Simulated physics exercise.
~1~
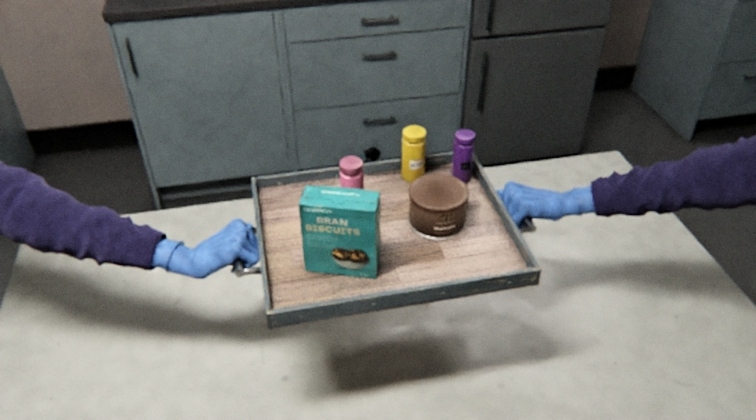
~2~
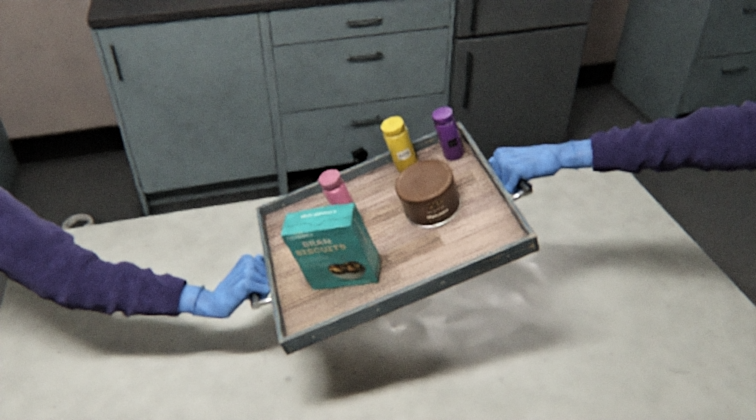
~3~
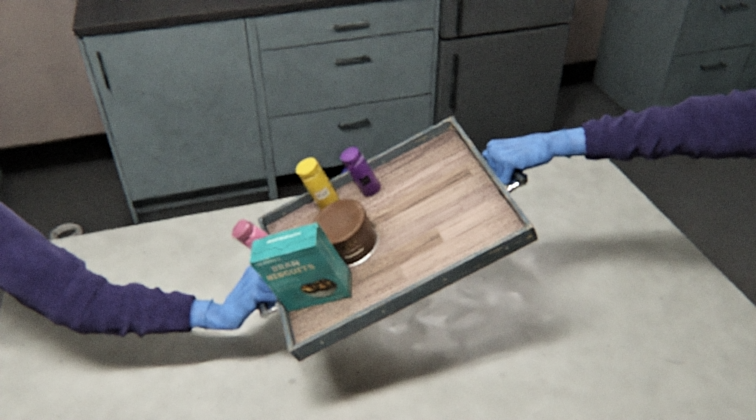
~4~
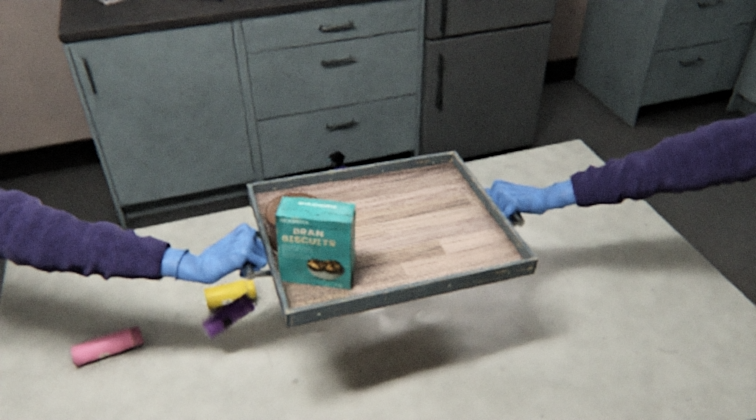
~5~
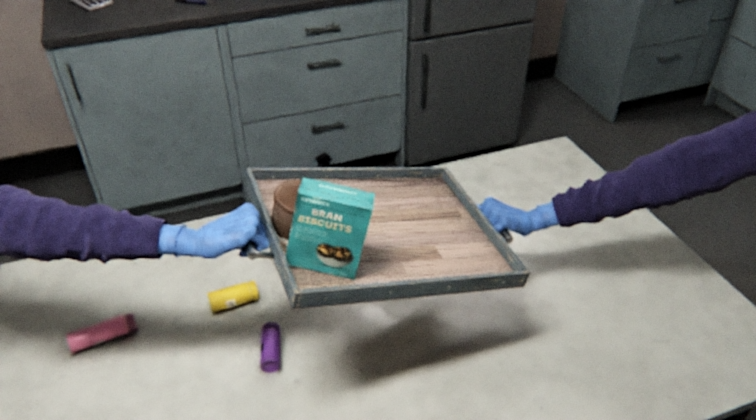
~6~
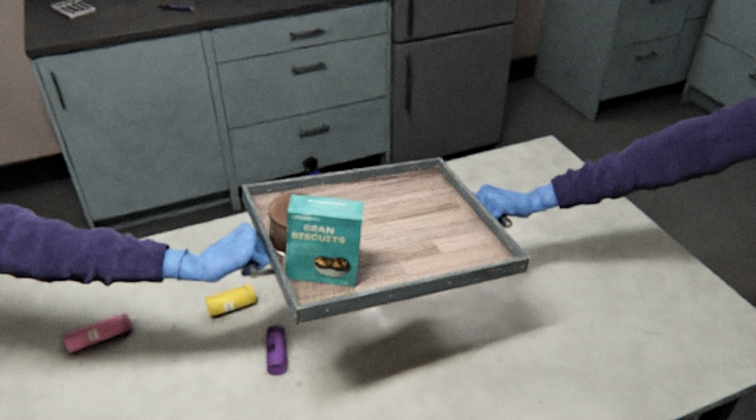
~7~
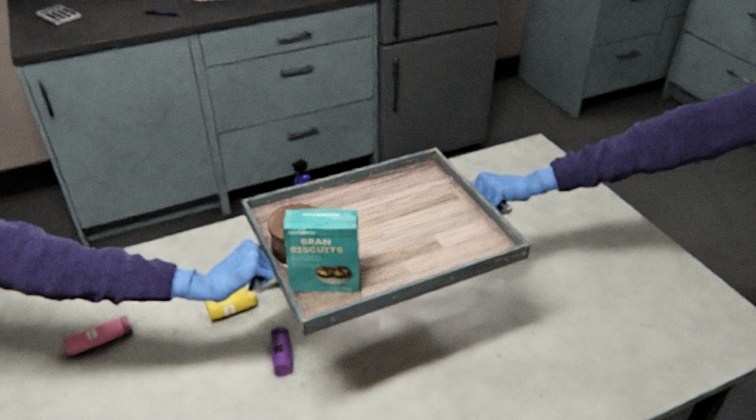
In this clip, two gloved hands tilt a tray down to the left, and a pink, a yellow and a purple shaker slide off onto the table before it levels, leaving a turquoise biscuit packet standing beside a brown tub at the tray's left side.
